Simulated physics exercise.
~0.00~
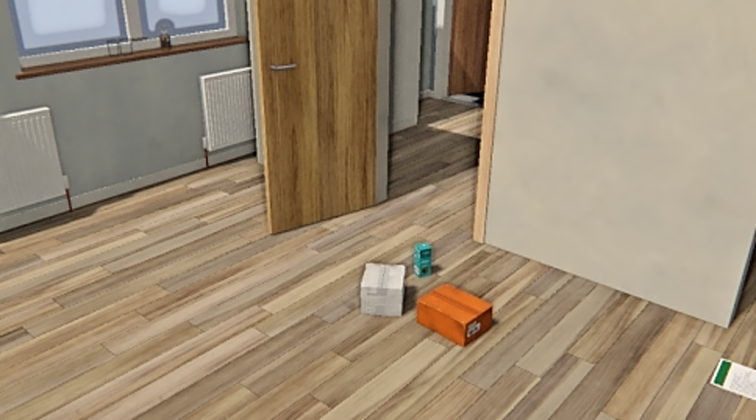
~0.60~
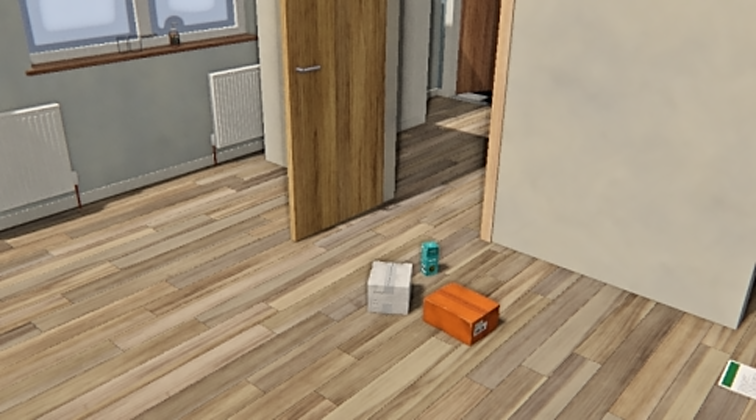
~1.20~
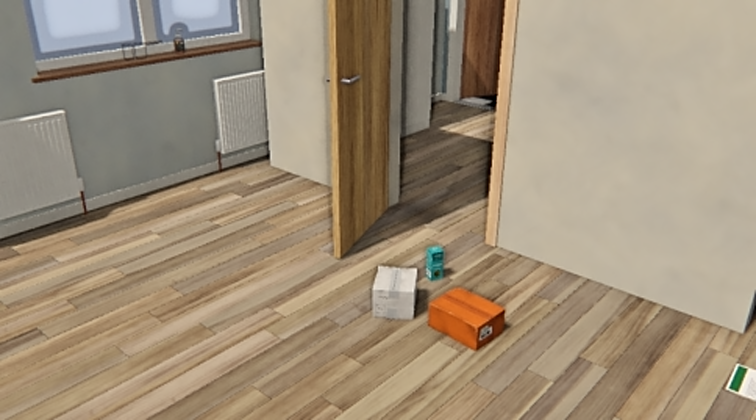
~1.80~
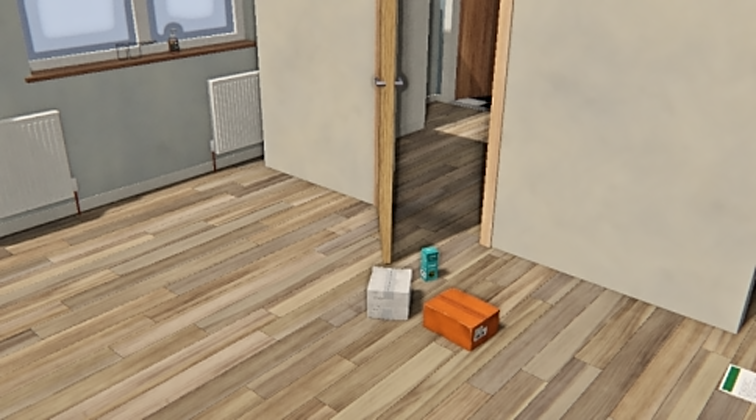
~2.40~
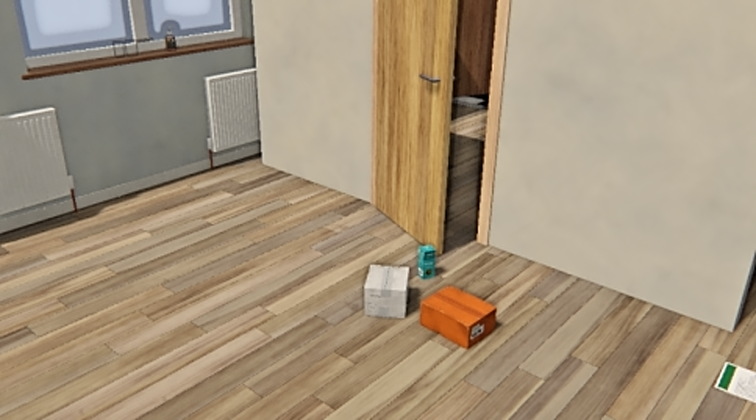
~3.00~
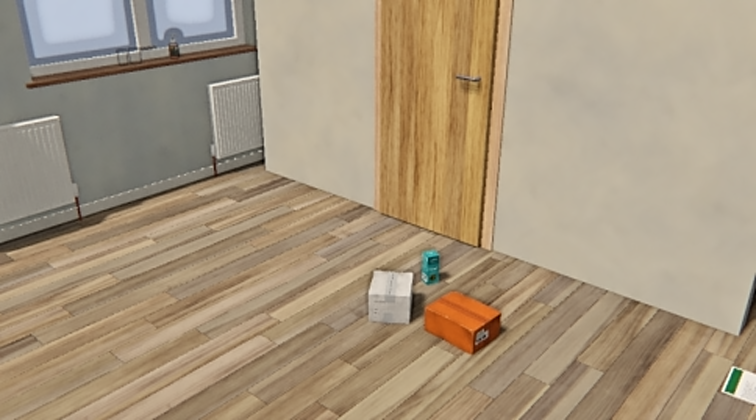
In a wood-floored room, an open door swings fully shut behind three unmoved boxes.
